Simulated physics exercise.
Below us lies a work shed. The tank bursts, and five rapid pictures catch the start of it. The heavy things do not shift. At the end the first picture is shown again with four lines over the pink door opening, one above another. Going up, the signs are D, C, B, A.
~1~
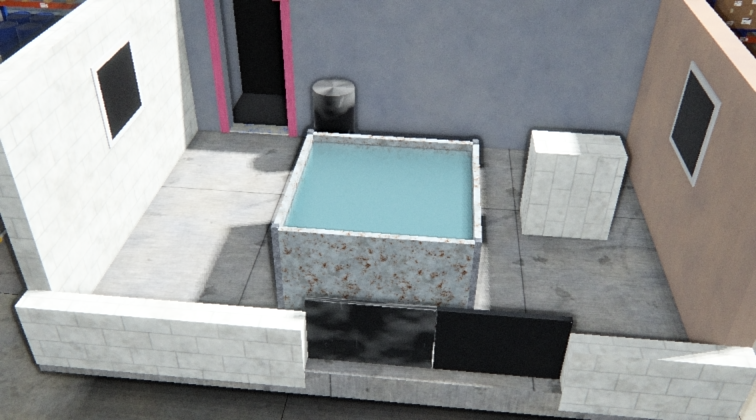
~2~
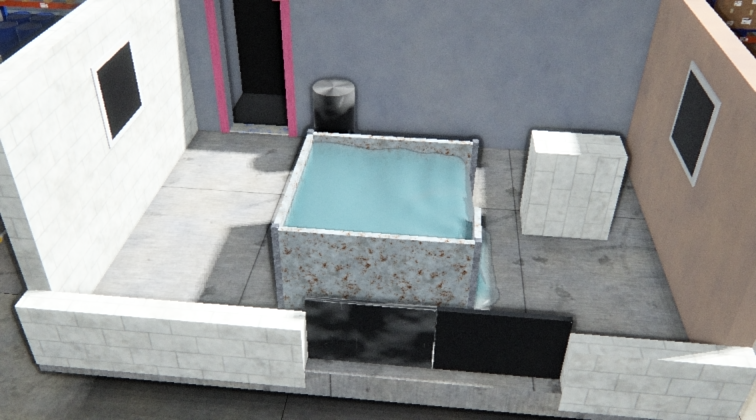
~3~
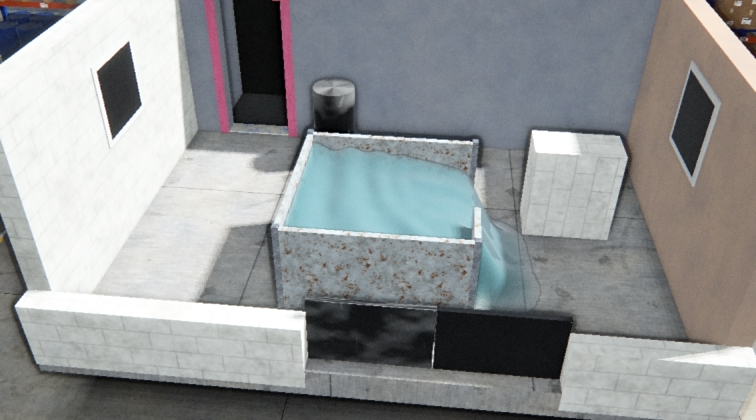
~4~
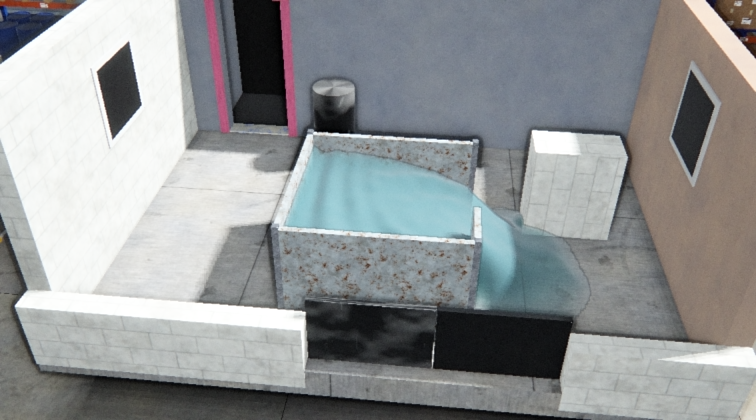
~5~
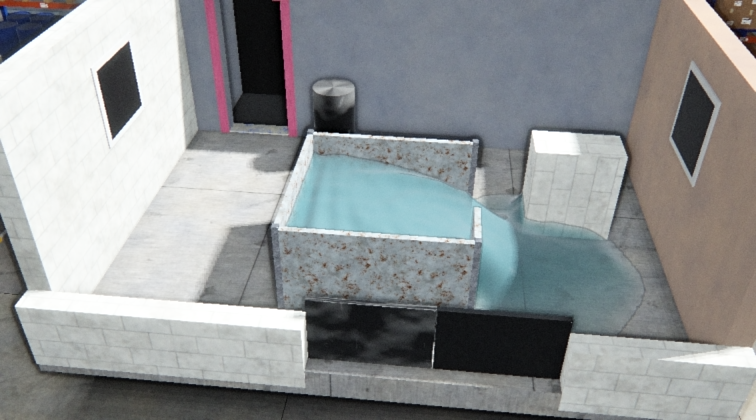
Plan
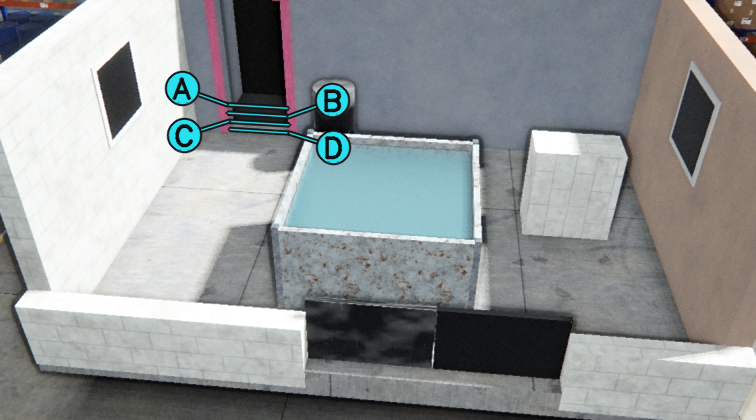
The clip opens on a work shed seen from above, with still blue water filling a speckled tank before a pink doorway. Water starts pouring out at the tank's right side, its surface sloping and rippling. The flow then fans across the floor toward the right wall, reaching around the white block.
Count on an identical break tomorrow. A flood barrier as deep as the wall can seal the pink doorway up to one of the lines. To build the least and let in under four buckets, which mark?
The limit is C.
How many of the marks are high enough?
Three of them.
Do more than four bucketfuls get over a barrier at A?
No.
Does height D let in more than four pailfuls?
Yes, it does.
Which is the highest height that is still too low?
The answer is D.
In cyan, A at (257, 106); B at (258, 114); C at (258, 123); D at (259, 131); from the bottom up D, C, B, A.
If A is chosen, nothing gets over.
If B is chosen, nothing gets over.
If C is chosen, a splash gets over, under a bucket.
If D is chosen, some 20 bucketfuls get in.
